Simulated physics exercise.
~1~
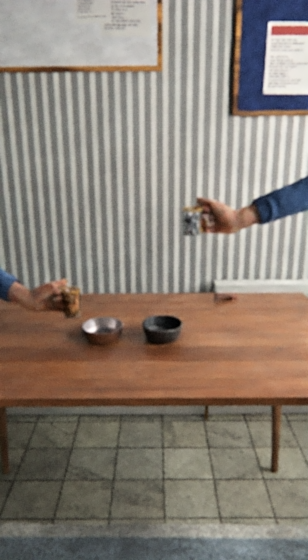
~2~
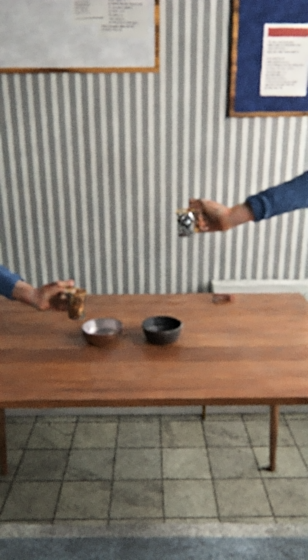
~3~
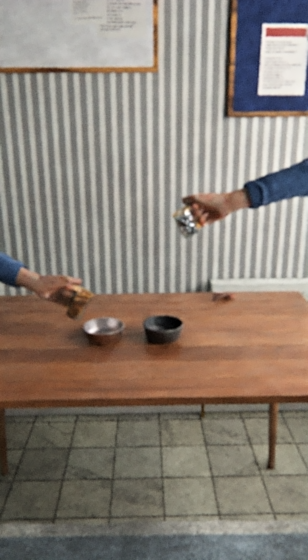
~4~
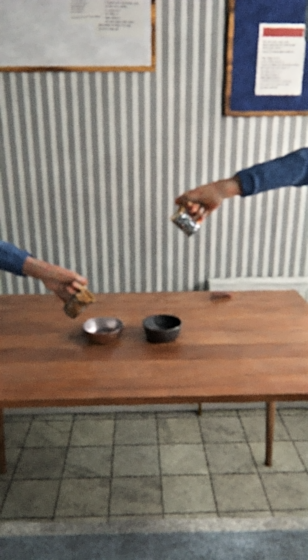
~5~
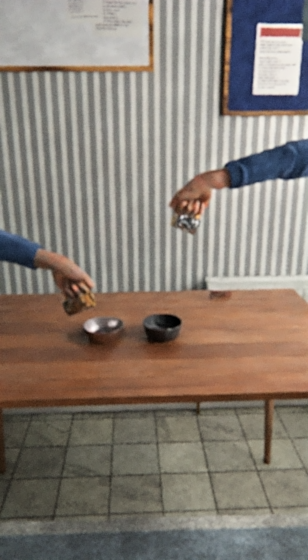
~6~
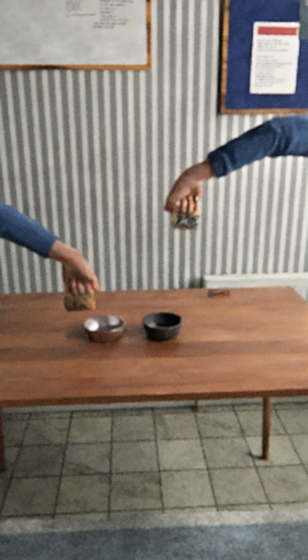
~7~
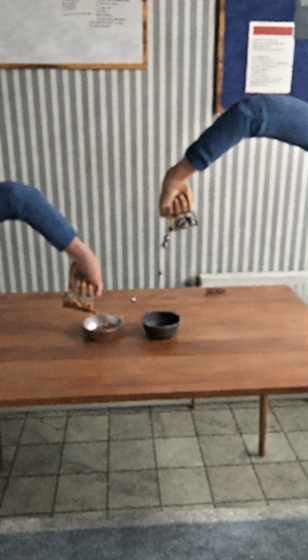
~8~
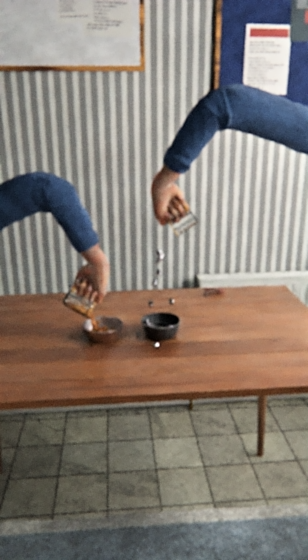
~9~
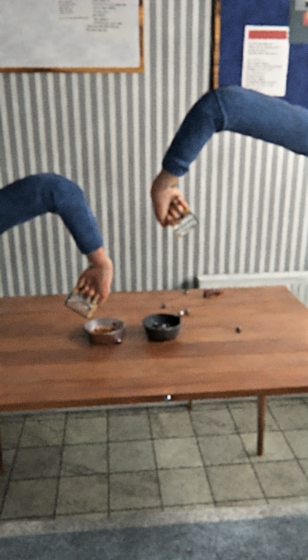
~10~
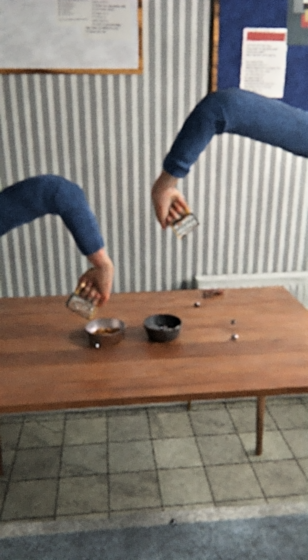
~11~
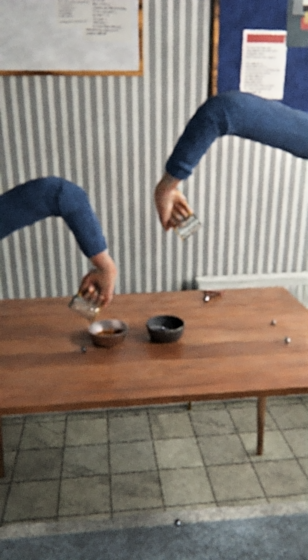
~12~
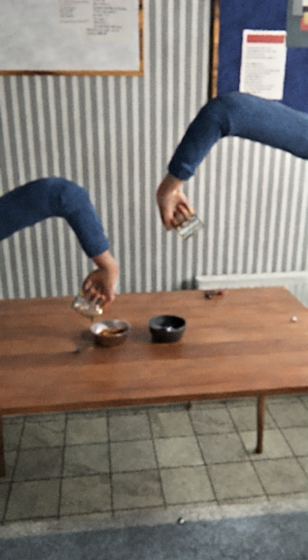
Two hands tipping cups of small pieces over dishes, the lower left load landing inside, the higher right one partly bouncing out.
